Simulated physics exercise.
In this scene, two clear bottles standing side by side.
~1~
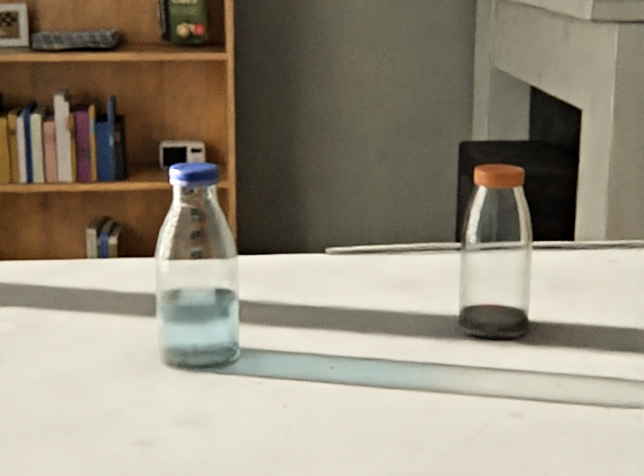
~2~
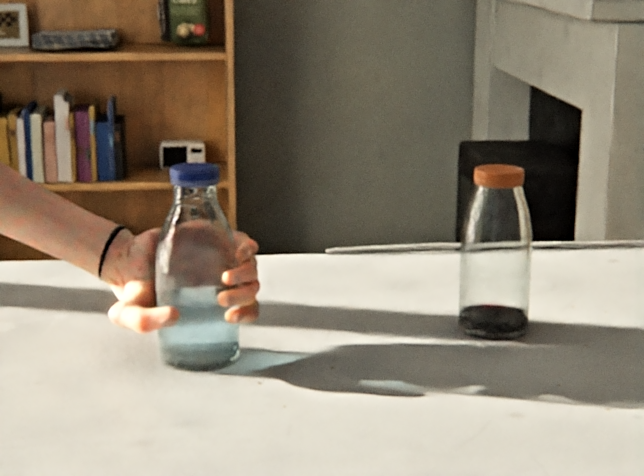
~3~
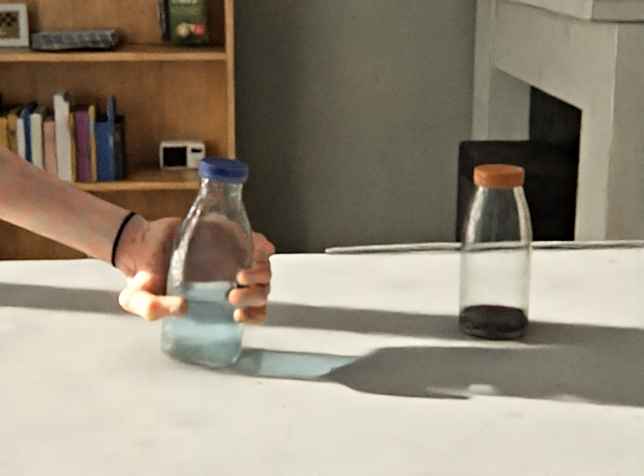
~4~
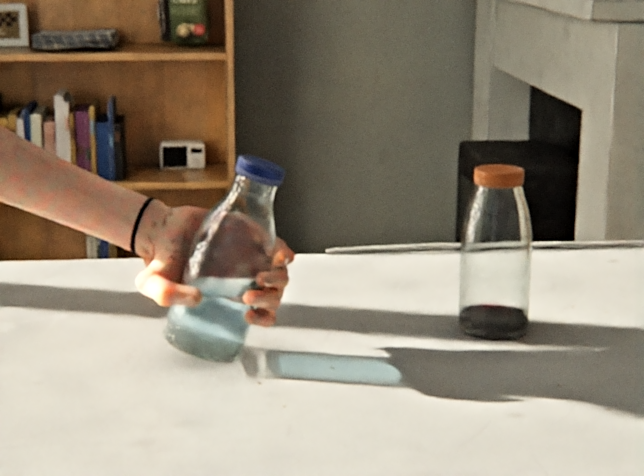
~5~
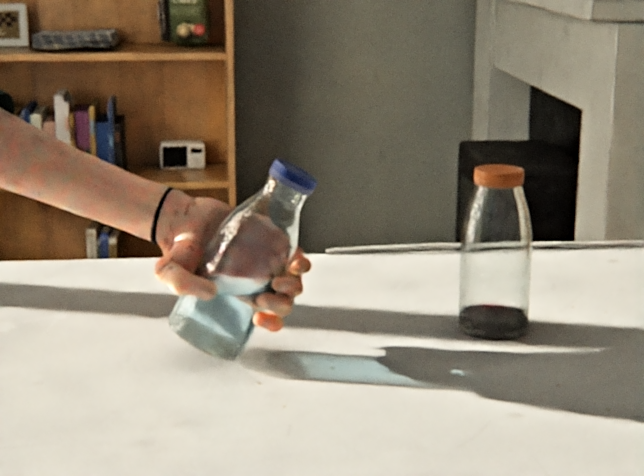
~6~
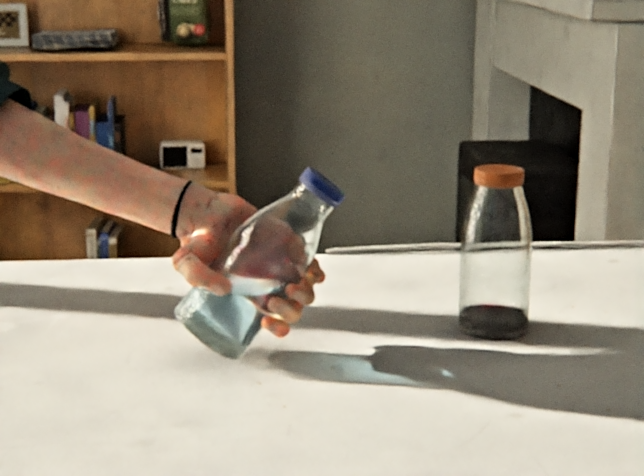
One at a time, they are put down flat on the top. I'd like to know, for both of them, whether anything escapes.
Left: Nothing escapes; right: Nothing escapes.
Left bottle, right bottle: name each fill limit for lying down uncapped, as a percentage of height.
First one 16 %, second one 14 %.
A moment on, the left bottle is nearly down; left bottle, all still inside.
Further on, the left bottle lies flat; left bottle, all still inside.
When it is over, both lie flat; left bottle, all still inside; right bottle, all still inside.
